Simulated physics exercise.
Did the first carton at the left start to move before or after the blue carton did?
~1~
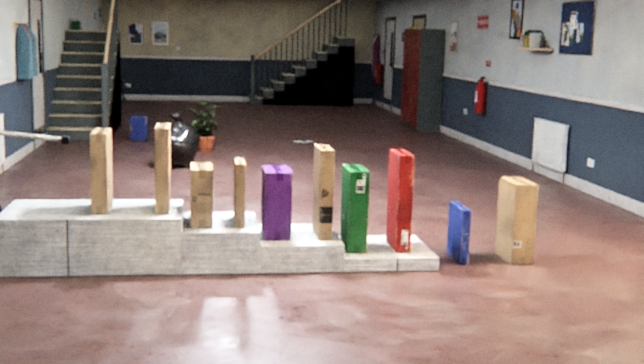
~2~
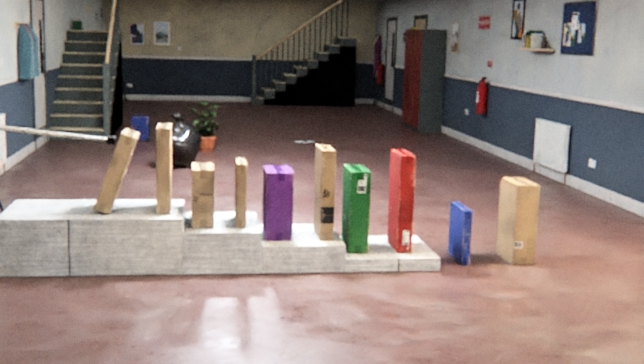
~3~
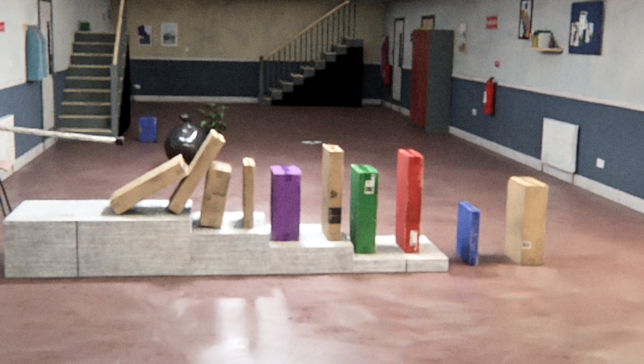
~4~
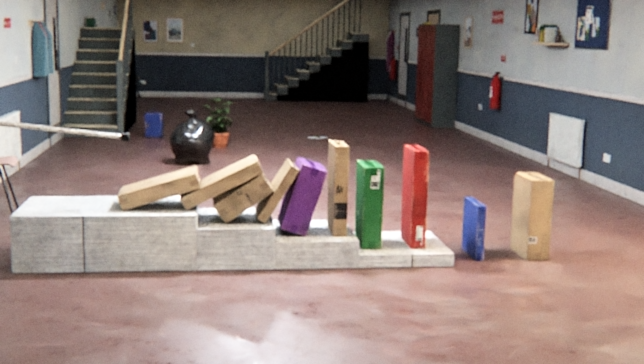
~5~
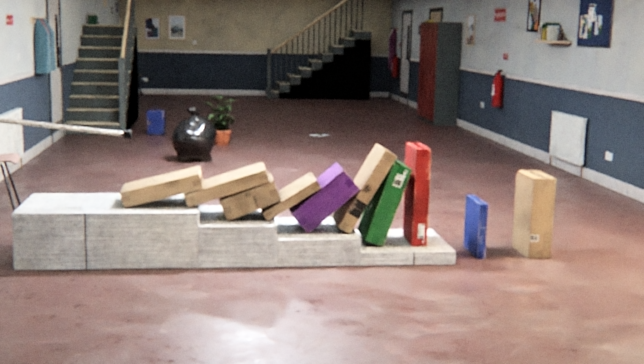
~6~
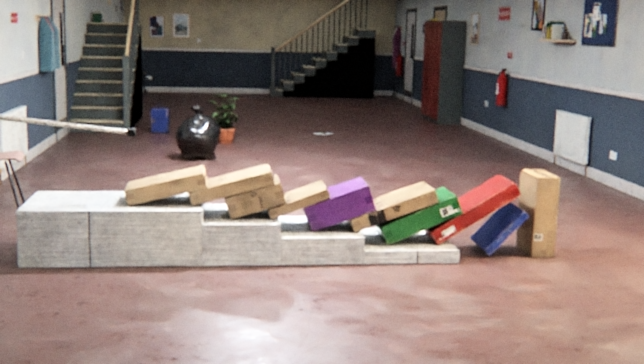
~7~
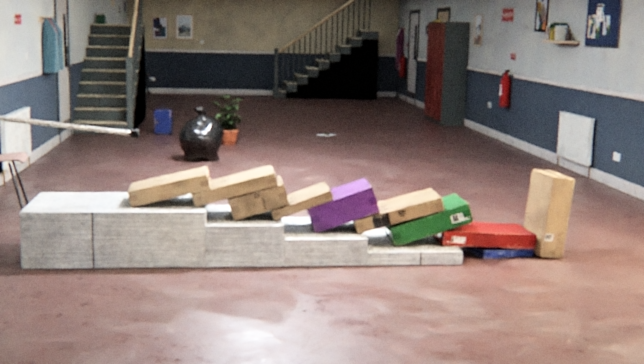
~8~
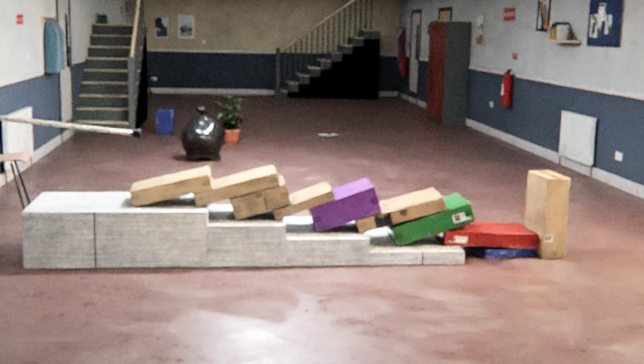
The first carton started to move before the blue one, which stayed upright until the toppling reached the floor at the right.
